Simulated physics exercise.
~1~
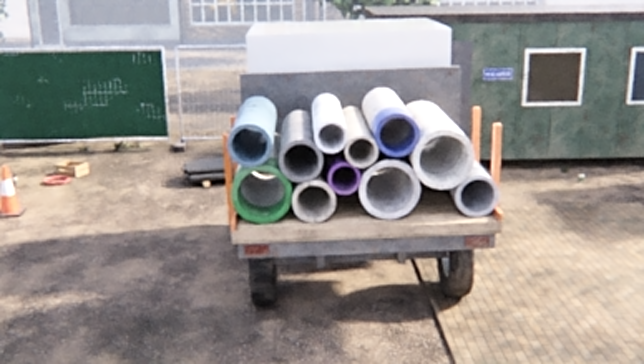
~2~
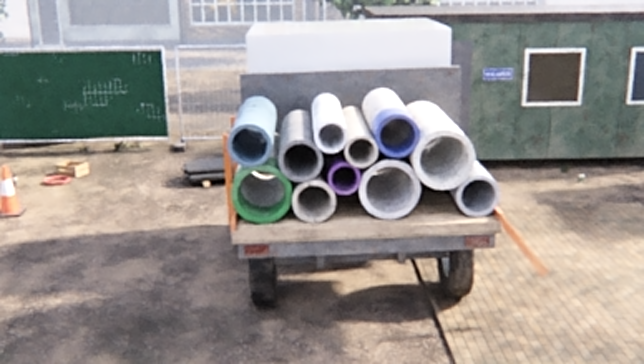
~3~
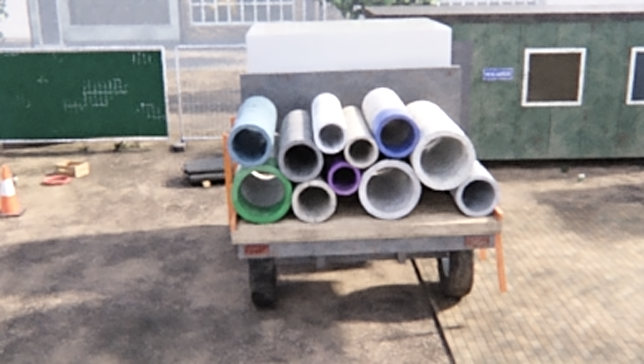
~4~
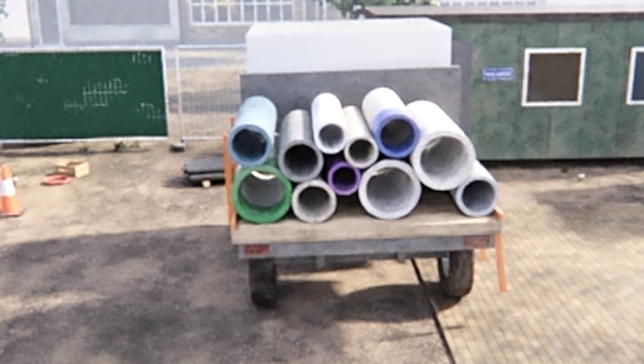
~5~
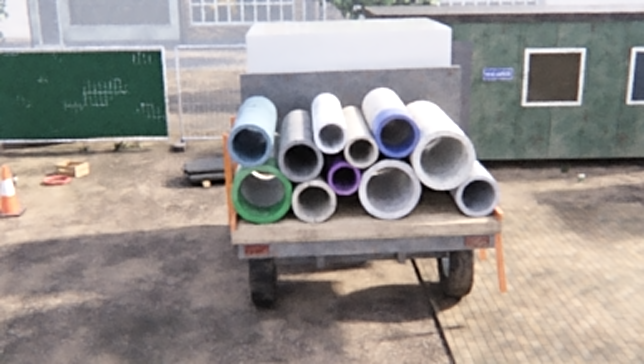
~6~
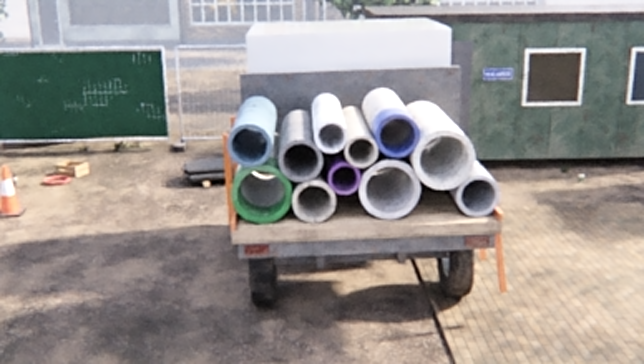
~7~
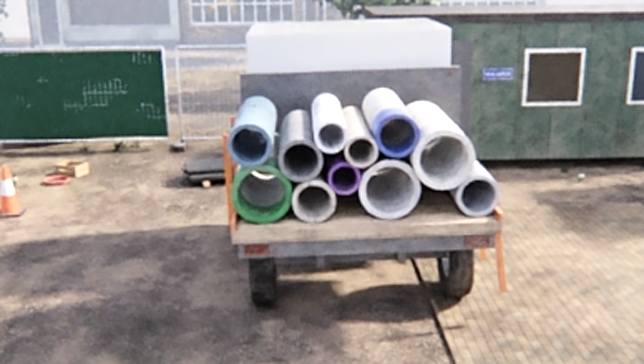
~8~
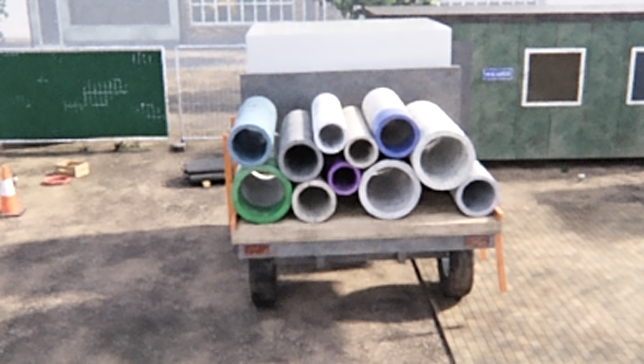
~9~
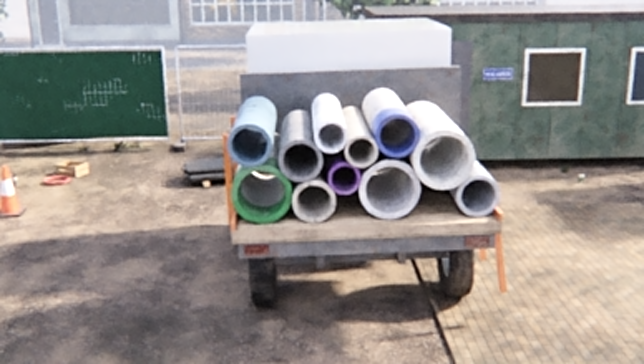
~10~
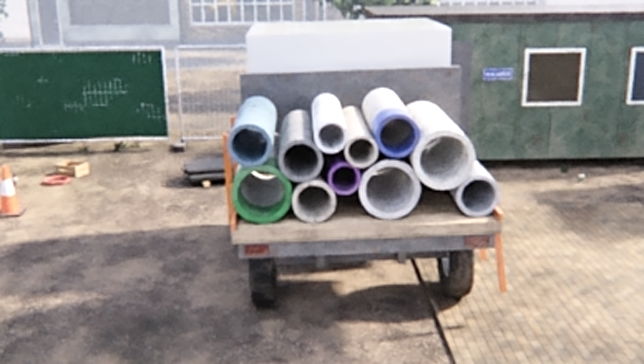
At the start, a flatbed lorry stands still with its rear towards us, carrying a stack of concrete pipes, most of them grey, with a green, a purple and a blue one among them. Orange posts stand upright on both sides of the load. The posts on the right then swing outward and down, until they hang beside the deck edge, while those on the left stay up. The pipes do not visibly shift. At the end, the whole stack still rests on the deck, with nothing fallen over the side.
